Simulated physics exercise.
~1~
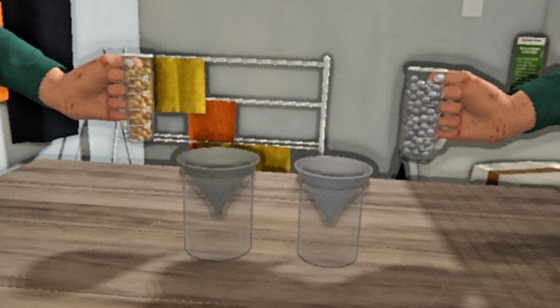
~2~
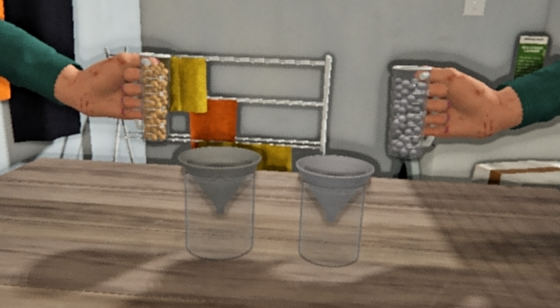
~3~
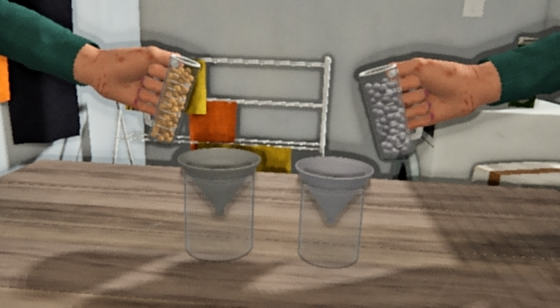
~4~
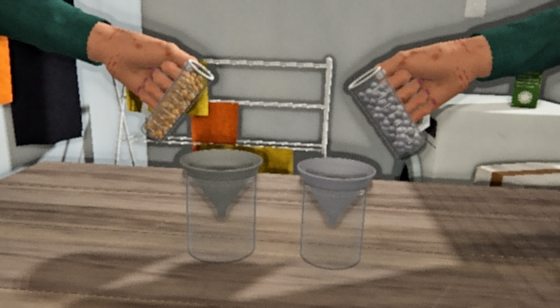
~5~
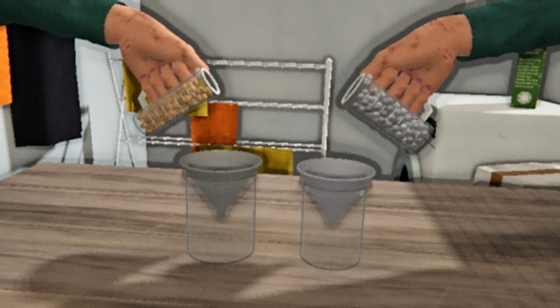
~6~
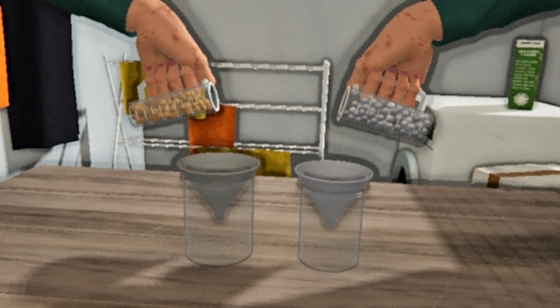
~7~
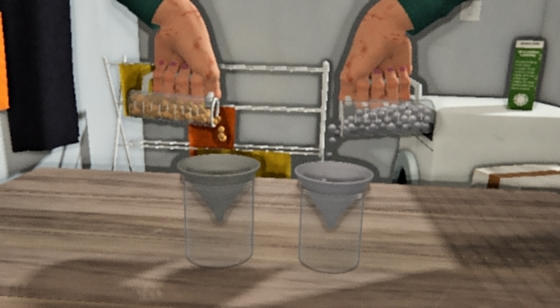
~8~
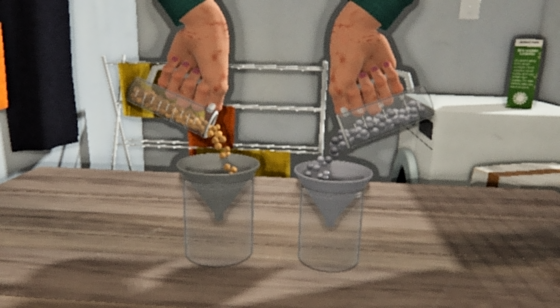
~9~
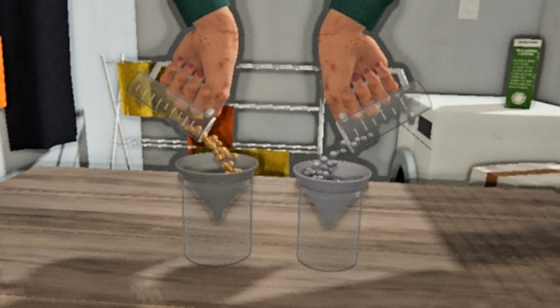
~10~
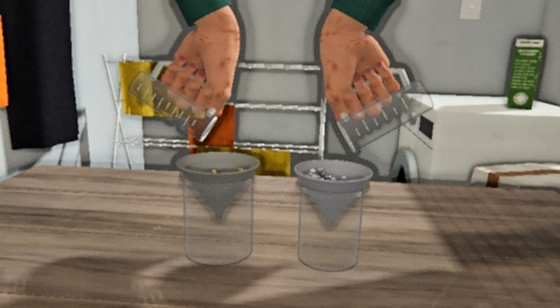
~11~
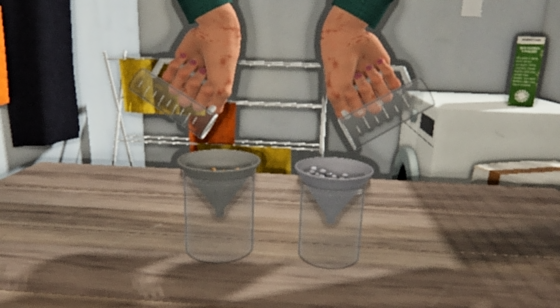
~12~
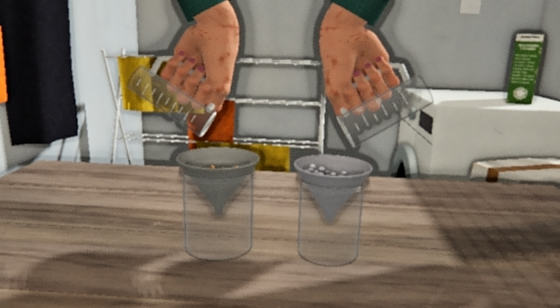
At a wooden table, two hands brought in clear cups of small orange and grey pieces and tipped them over two grey funnels set in clear jars. The pieces poured in and stayed in the funnels, leaving both jars empty beneath the upturned cups.
